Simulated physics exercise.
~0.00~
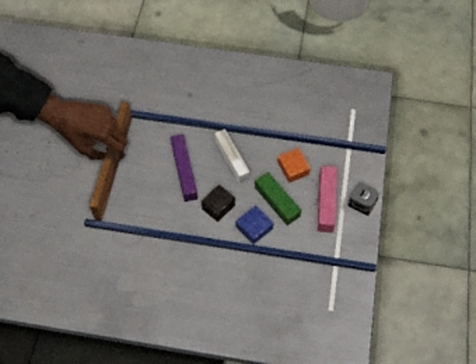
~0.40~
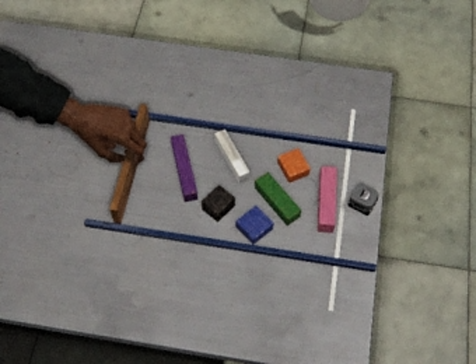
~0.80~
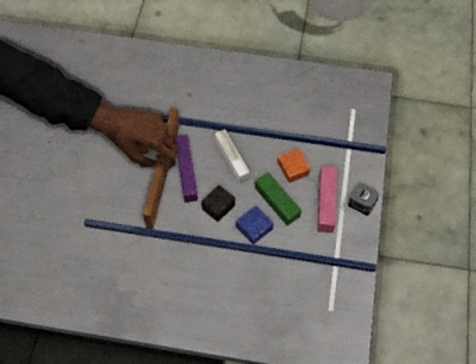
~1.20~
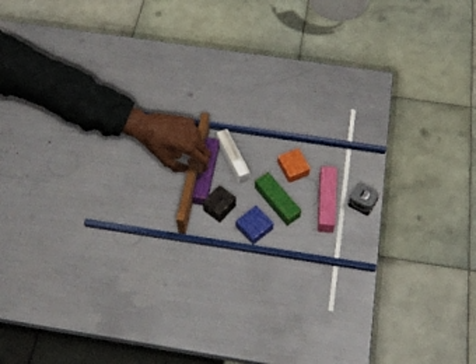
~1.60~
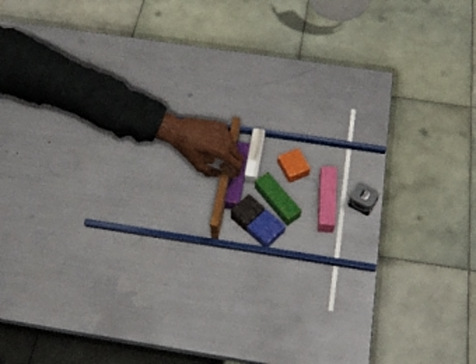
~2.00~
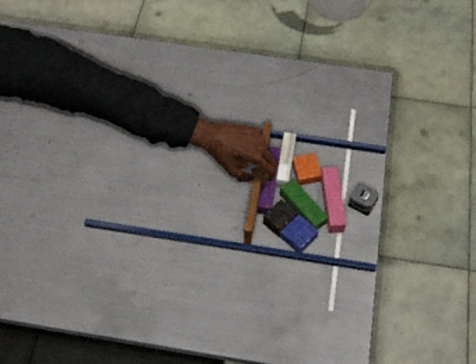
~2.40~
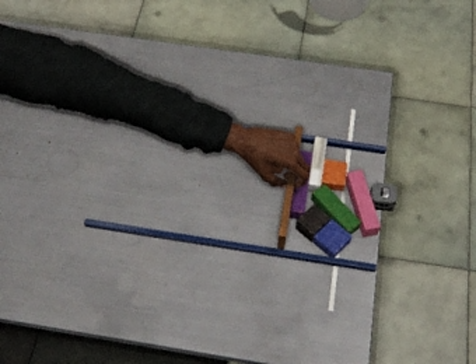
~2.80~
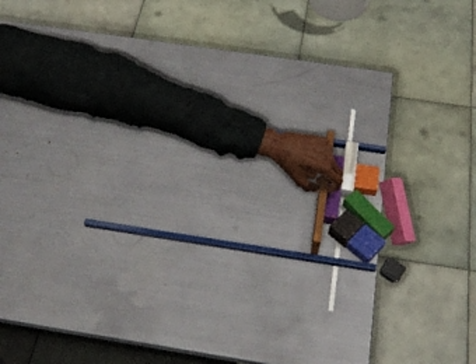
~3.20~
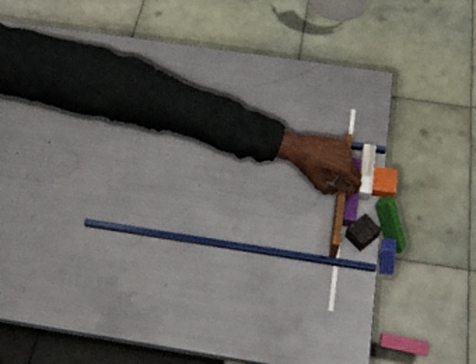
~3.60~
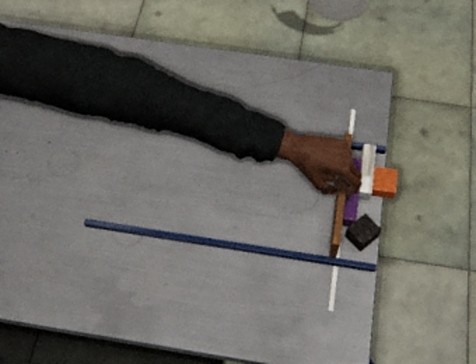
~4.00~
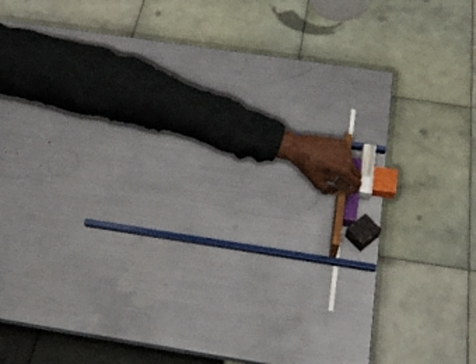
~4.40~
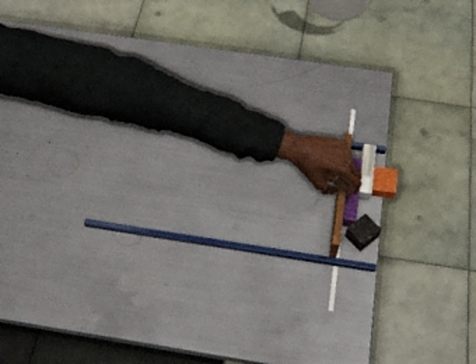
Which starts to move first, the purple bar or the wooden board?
The wooden board starts to move first. The purple bar stays still until the board has come across to it.
